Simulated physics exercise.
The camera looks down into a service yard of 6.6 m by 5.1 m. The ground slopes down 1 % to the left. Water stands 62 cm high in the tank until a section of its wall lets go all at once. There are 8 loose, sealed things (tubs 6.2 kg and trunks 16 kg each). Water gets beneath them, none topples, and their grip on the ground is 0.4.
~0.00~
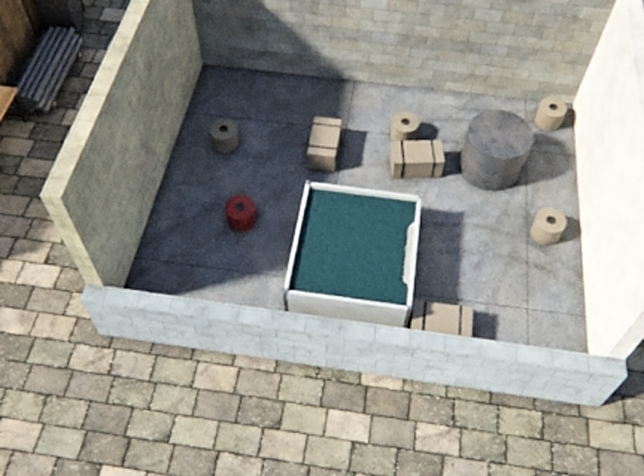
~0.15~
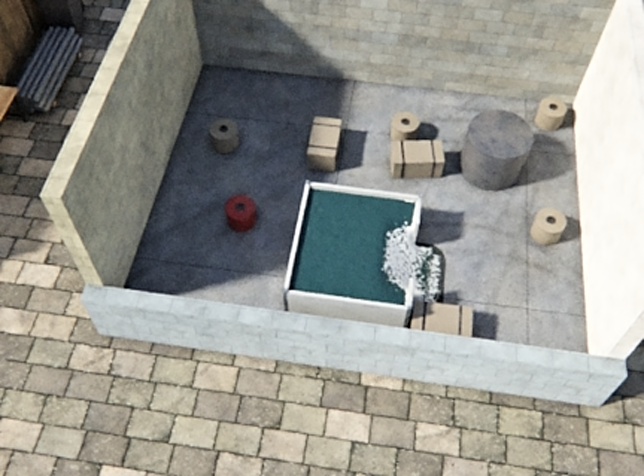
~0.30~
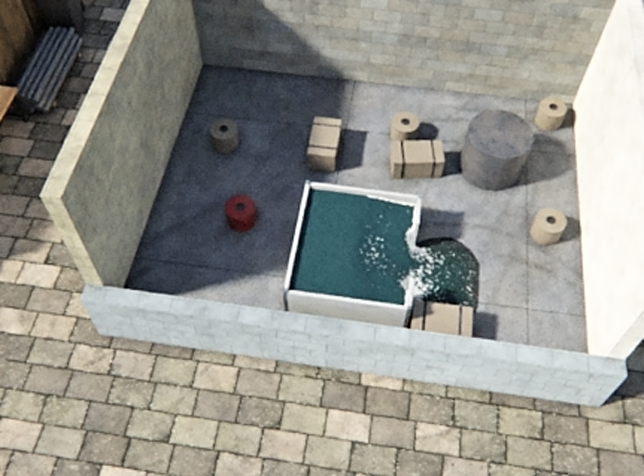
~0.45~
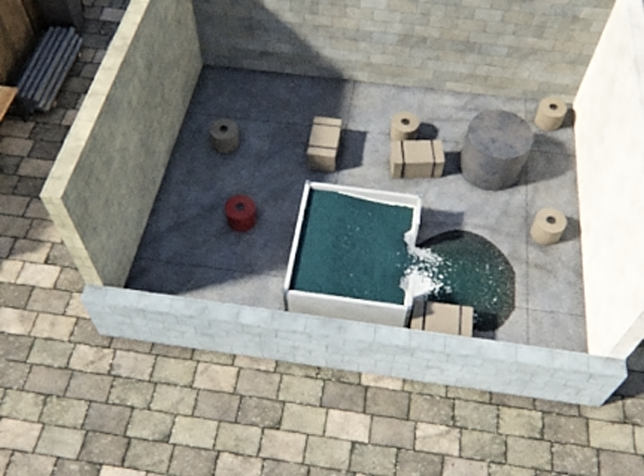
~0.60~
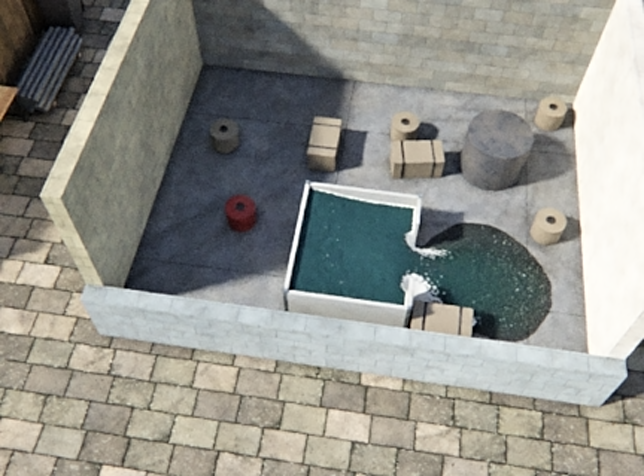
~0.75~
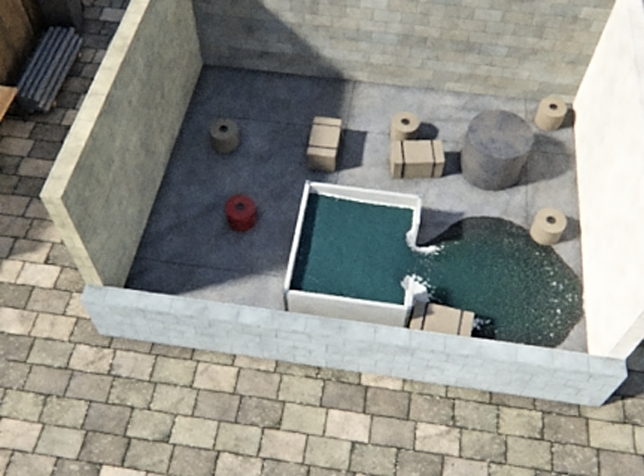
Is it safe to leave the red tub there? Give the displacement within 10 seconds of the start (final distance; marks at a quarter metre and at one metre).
The red tub stays put.
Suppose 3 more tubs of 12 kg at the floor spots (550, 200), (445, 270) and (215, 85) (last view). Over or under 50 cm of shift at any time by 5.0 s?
In that order: More, more, under.
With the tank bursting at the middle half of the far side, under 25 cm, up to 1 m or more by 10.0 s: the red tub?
In that case the red tub slides a little.
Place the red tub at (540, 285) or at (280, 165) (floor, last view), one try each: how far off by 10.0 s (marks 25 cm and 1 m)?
In that order: It gets carried off; it gets carried off.
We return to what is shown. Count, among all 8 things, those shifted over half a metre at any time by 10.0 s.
I count 7.
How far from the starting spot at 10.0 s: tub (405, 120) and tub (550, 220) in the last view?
In that order: 400 cm, 600 cm.
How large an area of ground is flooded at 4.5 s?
About 18 m2.
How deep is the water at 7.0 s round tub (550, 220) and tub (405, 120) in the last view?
Roughly 4 and 6 cm.
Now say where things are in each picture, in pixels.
The red tub at (240, 207), on the bottom; 3.0 m2 under water; 0 of 8 have shifted, in the first frame.
The red tub at (240, 207) rests on the ground; 3.5 m2 under water; 0 of 8 have shifted, in the second frame.
The red tub at (240, 207), on the bottom; 4.1 m2 under water; 0 of 8 have shifted, in the third frame.
The red tub at (240, 207) rests on the ground; water covers 5.0 m2; 0 of 8 have shifted, in the fourth frame.
The red tub at (240, 207), on the bottom; 5.9 m2 under water; 0 of 8 have shifted, in the fifth frame.
The red tub at (240, 207) rests on the ground; 7.0 m2 under water; 0 of 8 have shifted, in the sixth frame.
After 2.0 s the red tub is near (240, 207), 0.0 m from its start, aground; 2 afloat.
After 4.5 s the red tub is near (240, 207), 0.0 m from its start, aground; 1 afloat.
After 7.0 s the red tub is near (240, 207), 0.0 m from its start, aground; 2 afloat.
After 10.0 s the red tub is near (238, 209), 0.0 m from its start, aground; 7 afloat.
